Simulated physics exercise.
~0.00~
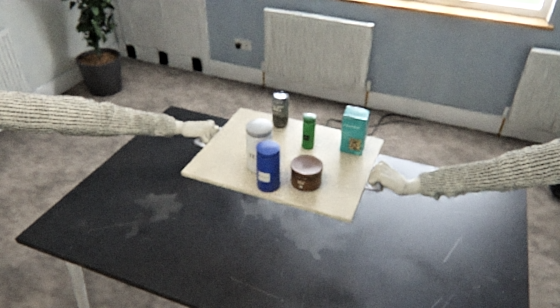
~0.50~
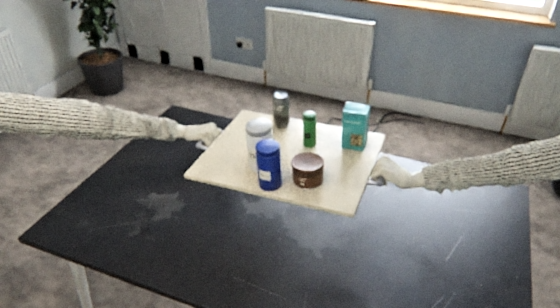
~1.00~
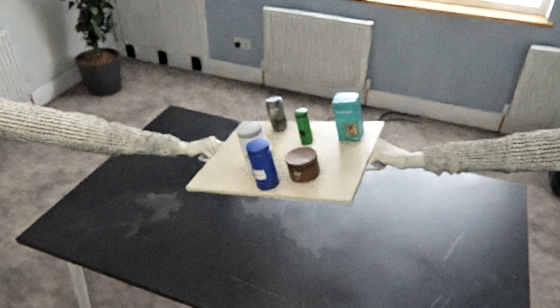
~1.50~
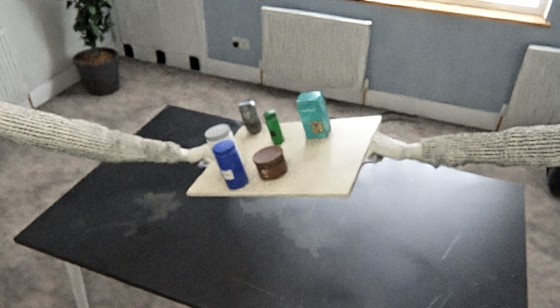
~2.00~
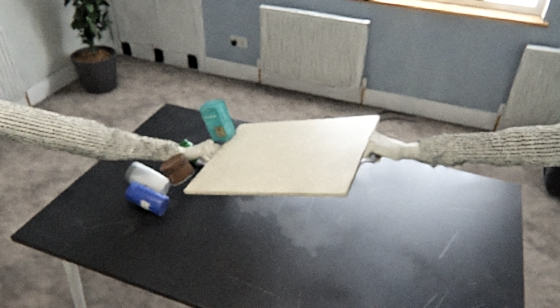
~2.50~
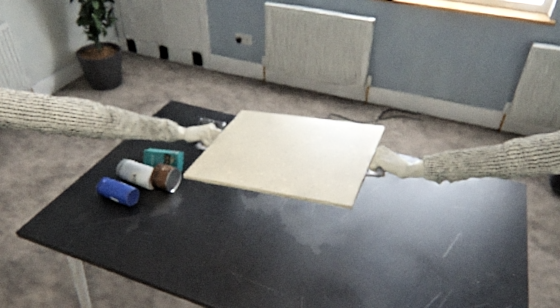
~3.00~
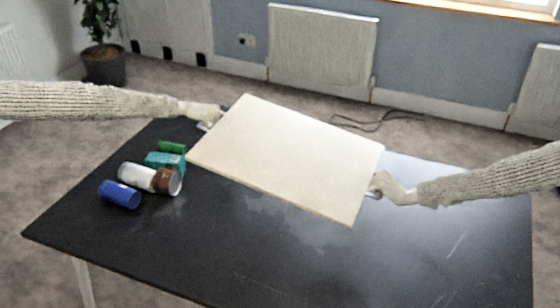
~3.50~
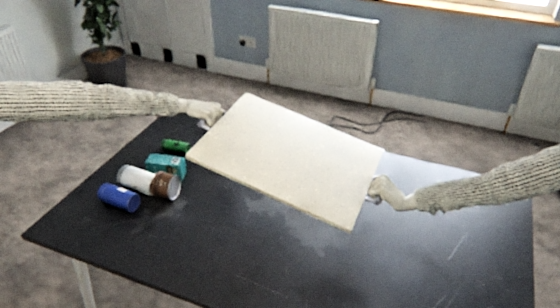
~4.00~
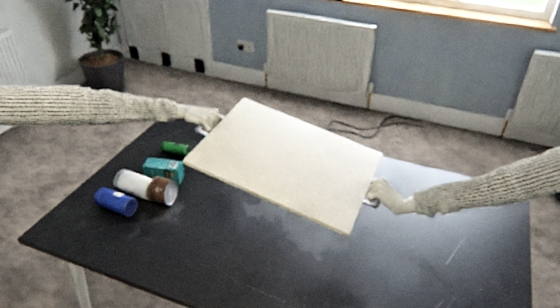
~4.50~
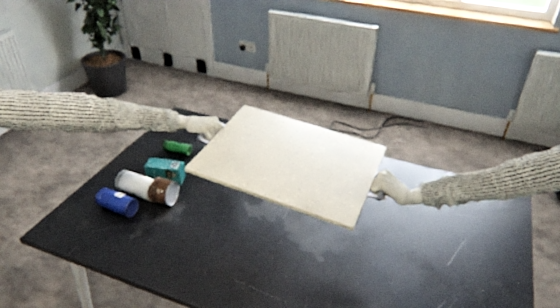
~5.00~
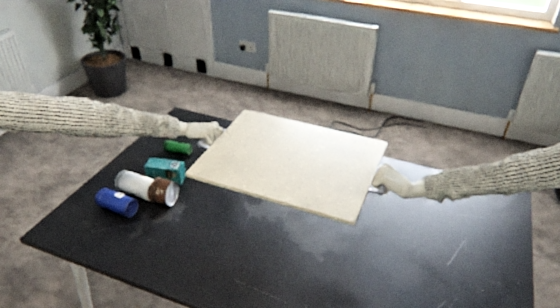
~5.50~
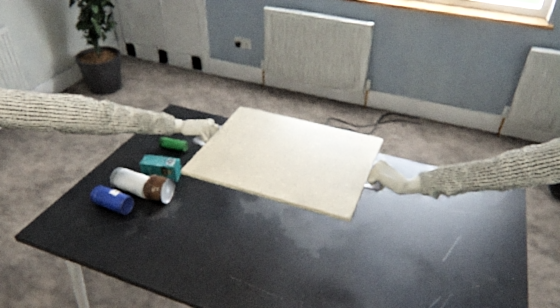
Two hands in cream knitted sleeves hold a pale, rimless tray above a black table, seen from above in a room with grey carpet, white radiators and a potted plant. On the tray stand a white jar, a blue jar, a green shaker, a brown tub, a grey can and a turquoise carton. The left side dips, and the things slide left and spill over that edge onto the table. The emptied tray swings through level until its right side is lower, stays there, then levels out. It ends bare in the hands, with the jars, tub, carton and shaker lying at the left.
